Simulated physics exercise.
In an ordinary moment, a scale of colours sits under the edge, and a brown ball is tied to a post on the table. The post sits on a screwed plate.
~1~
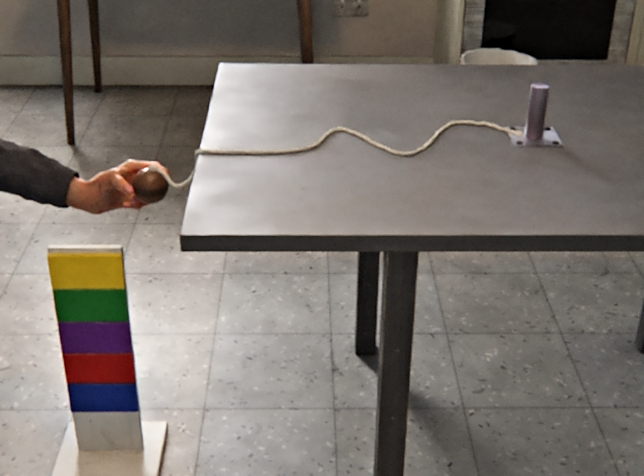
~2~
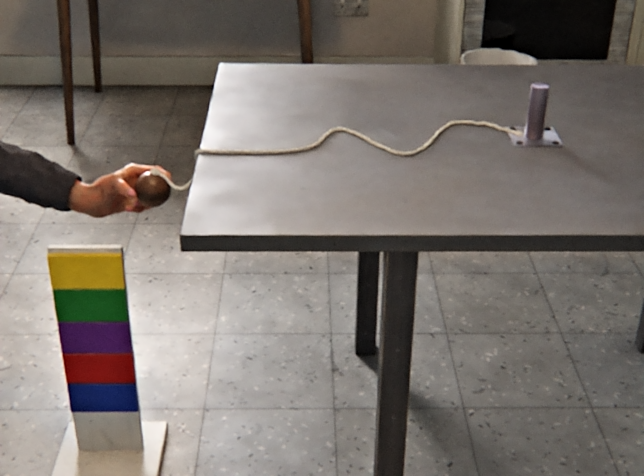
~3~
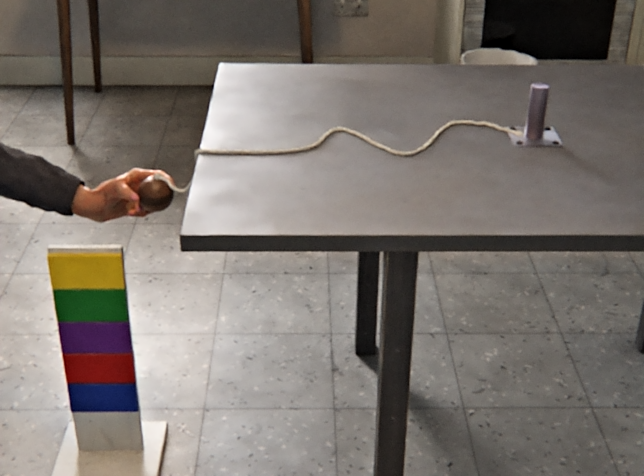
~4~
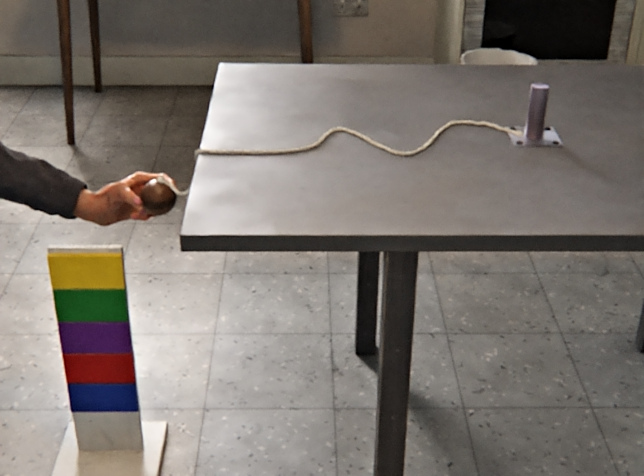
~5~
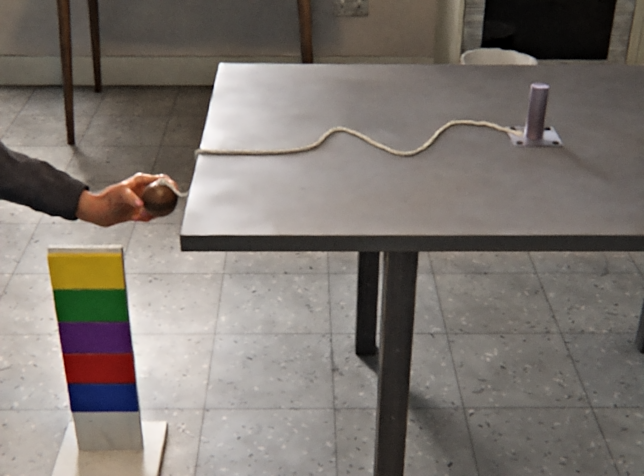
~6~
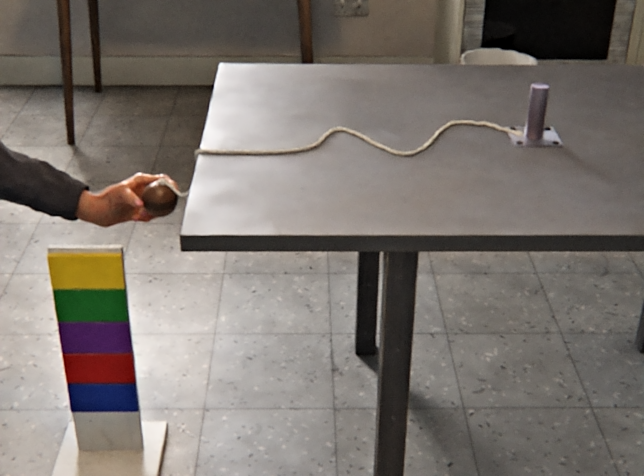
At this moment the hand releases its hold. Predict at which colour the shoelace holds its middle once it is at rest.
At purple, I would say.
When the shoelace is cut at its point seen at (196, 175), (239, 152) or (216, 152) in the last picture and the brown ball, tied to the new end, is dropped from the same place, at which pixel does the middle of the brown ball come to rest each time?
First (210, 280), then (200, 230), then (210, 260).
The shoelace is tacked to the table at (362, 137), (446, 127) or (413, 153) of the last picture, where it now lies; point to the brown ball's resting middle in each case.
Near (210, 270), then (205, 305), then (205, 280).
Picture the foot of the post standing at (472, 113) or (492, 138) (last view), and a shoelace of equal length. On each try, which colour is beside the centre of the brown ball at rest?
It comes out red the first time and red the second time.
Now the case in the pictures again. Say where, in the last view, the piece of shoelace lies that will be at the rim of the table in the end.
Look close to (315, 145) - that's the one.
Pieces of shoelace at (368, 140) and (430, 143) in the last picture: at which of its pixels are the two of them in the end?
Point one: (291, 140); point two: (380, 138).
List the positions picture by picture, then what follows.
Brown ball (150, 185); yellow (86, 273); green (90, 306); purple (95, 338); red (99, 369); blue (102, 399), in the first picture.
Brown ball (153, 189); shoelace through (484, 123) (430, 143) (368, 140) (310, 147) (221, 152), in the second picture.
Brown ball (155, 194), in the third picture.
Brown ball (158, 198); shoelace through (484, 123) (430, 143) (368, 140) (310, 147) (221, 152), in the fourth picture.
Brown ball (160, 199), in the fifth picture.
Brown ball (160, 199); shoelace through (484, 123) (430, 143) (368, 140) (310, 147) (221, 152), in the sixth picture.
Soon after, ball near (208, 305); level with green.
After that, ball near (225, 323); level with purple.
In the end, ball near (209, 327); level with purple. Its centre hangs level with the purple band.
